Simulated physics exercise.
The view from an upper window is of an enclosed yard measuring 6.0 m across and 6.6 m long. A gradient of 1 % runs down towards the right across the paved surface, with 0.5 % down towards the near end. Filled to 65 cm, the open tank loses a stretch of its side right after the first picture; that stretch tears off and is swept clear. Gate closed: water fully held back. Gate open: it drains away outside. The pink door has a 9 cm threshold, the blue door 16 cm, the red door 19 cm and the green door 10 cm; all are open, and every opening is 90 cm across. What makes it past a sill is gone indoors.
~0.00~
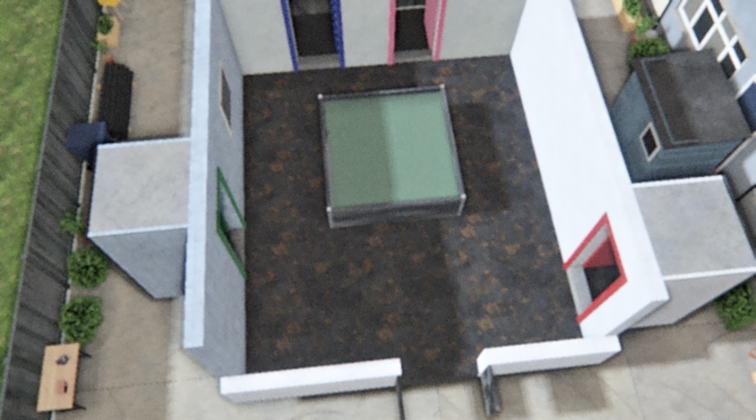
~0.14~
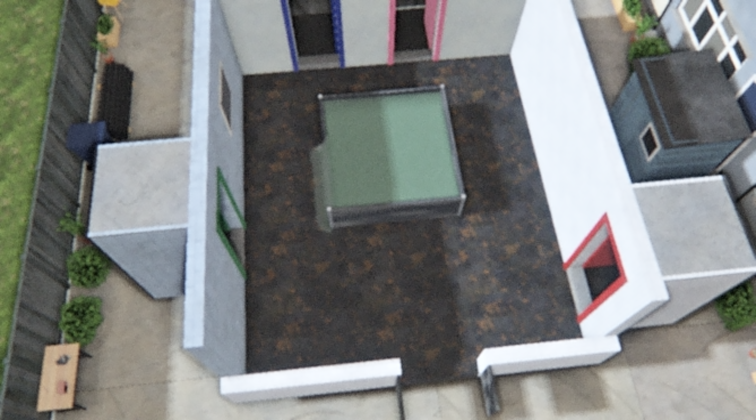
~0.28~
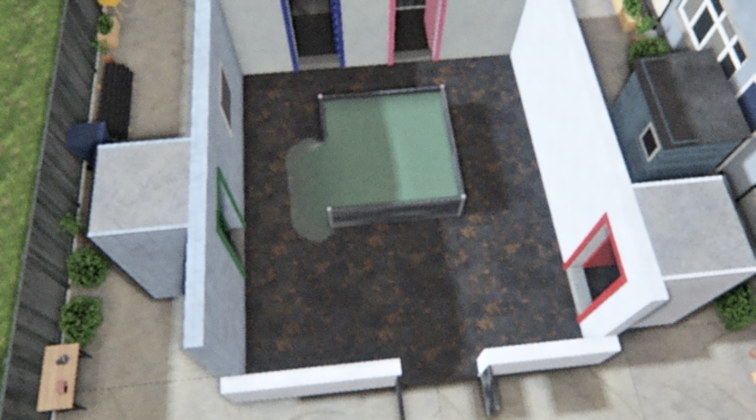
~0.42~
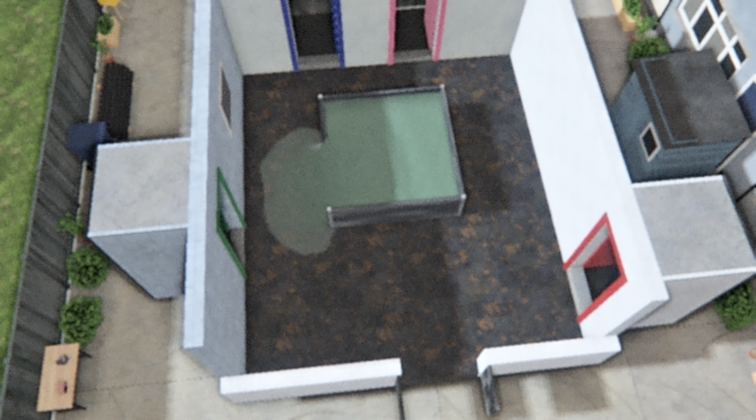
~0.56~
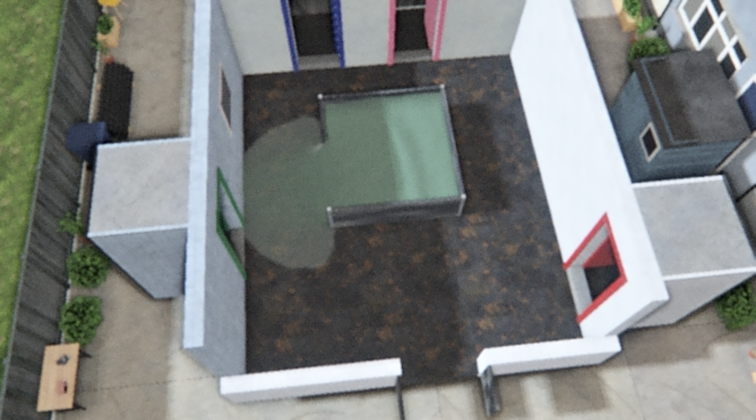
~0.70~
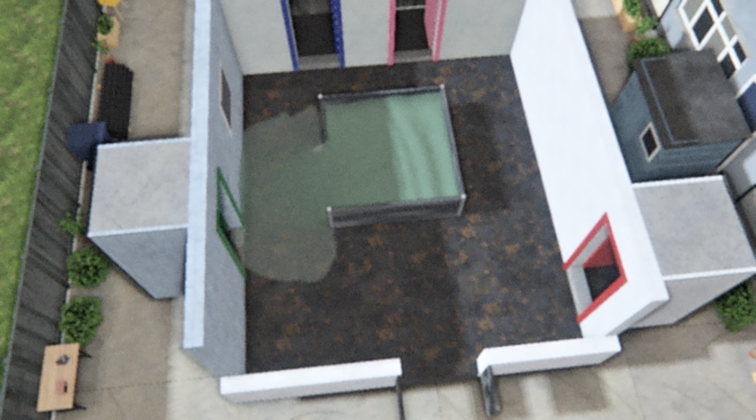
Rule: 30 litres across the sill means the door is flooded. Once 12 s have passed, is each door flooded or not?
In the end at the pink door the limit will hold. At the blue door the limit will hold. At the red door the limit will hold. At the green door the limit will be broken.
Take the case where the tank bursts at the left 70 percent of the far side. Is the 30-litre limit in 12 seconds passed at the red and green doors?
Versus the limit - red: Within, green: Within.
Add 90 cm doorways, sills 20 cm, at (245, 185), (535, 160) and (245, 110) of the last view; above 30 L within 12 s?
Result in order - more than that, not enough, not enough.
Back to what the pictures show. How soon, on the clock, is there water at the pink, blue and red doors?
Pink 2.8 s, blue 2.0 s, red 4.5 s.
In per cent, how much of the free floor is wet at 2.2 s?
I'd guess around 30 %.
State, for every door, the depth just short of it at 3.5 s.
You'd see pink at 5 cm, blue at 17 cm, red at 0 cm and green at 22 cm.
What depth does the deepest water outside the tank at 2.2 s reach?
About 43 cm.
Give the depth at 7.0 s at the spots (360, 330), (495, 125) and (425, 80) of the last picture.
Close to 9, 8 and 7 centimetres.
After 1.4 s water covers 20 % of the floor and is deepest (47 cm) near (254, 203); pink door not reached, blue door not reached, red door not reached, green door 29 cm at the sill, 35 L in.
After 2.2 s water covers 30 % of the floor and is deepest (43 cm) near (247, 383); pink door not reached, blue door 7 cm at the sill, 0 L in, red door not reached, green door 31 cm at the sill, 137 L in.
After 3.5 s water covers 55 % of the floor and is deepest (35 cm) near (247, 383); pink door 5 cm at the sill, 0 L in, blue door 17 cm at the sill, 1 L in, red door not reached, green door 22 cm at the sill, 256 L in.
After 7.0 s water covers 95 % of the floor and is deepest (20 cm) near (532, 171); pink door 5 cm at the sill, 0 L in, blue door 10 cm at the sill, 3 L in, red door 14 cm at the sill, 0 L in, green door 11 cm at the sill, 314 L in.
After 12.0 s water covers 100 % of the floor and is deepest (16 cm) near (544, 219); pink door 12 cm at the sill, 3 L in, blue door 5 cm at the sill, 3 L in, red door 14 cm at the sill, 0 L in, green door 5 cm at the sill, 316 L in.
